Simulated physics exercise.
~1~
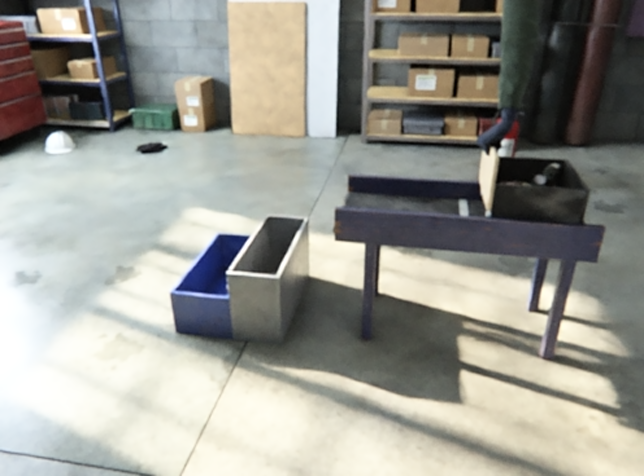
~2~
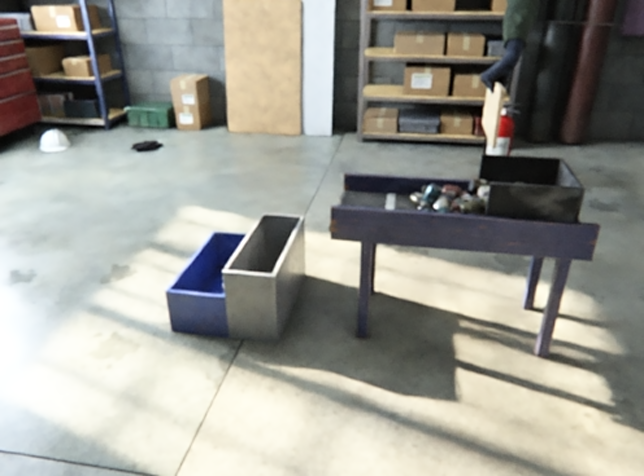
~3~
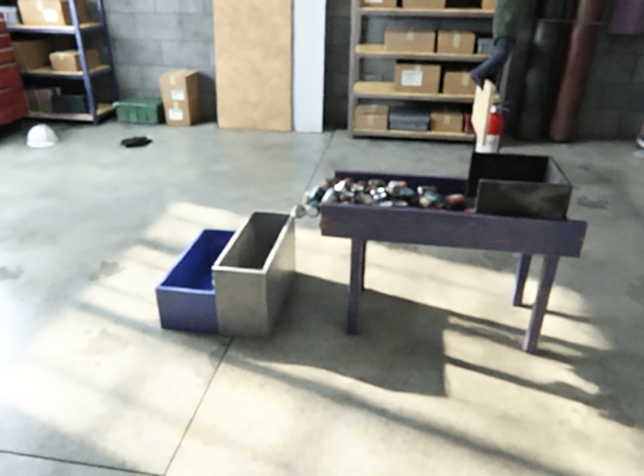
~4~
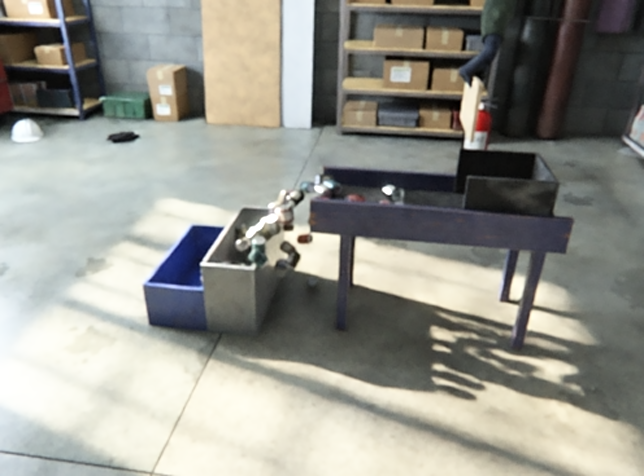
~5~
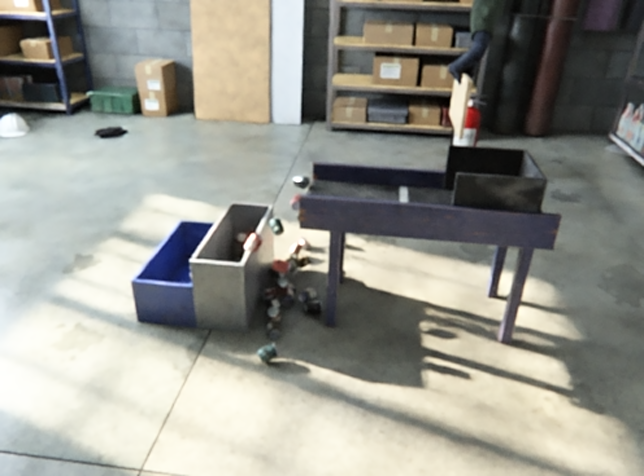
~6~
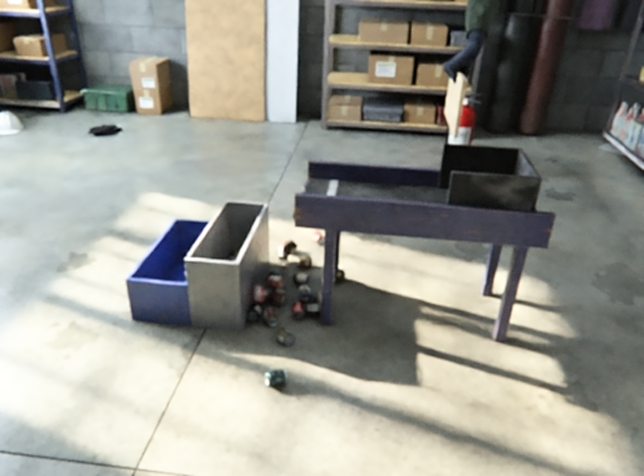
In a concrete-floored workshop, a gate lifts from a black bin on a purple table-like conveyor, and small cans travel left and spill off its end, some dropping into a grey box beside a blue tub, while many finish scattered on the floor short of the box.
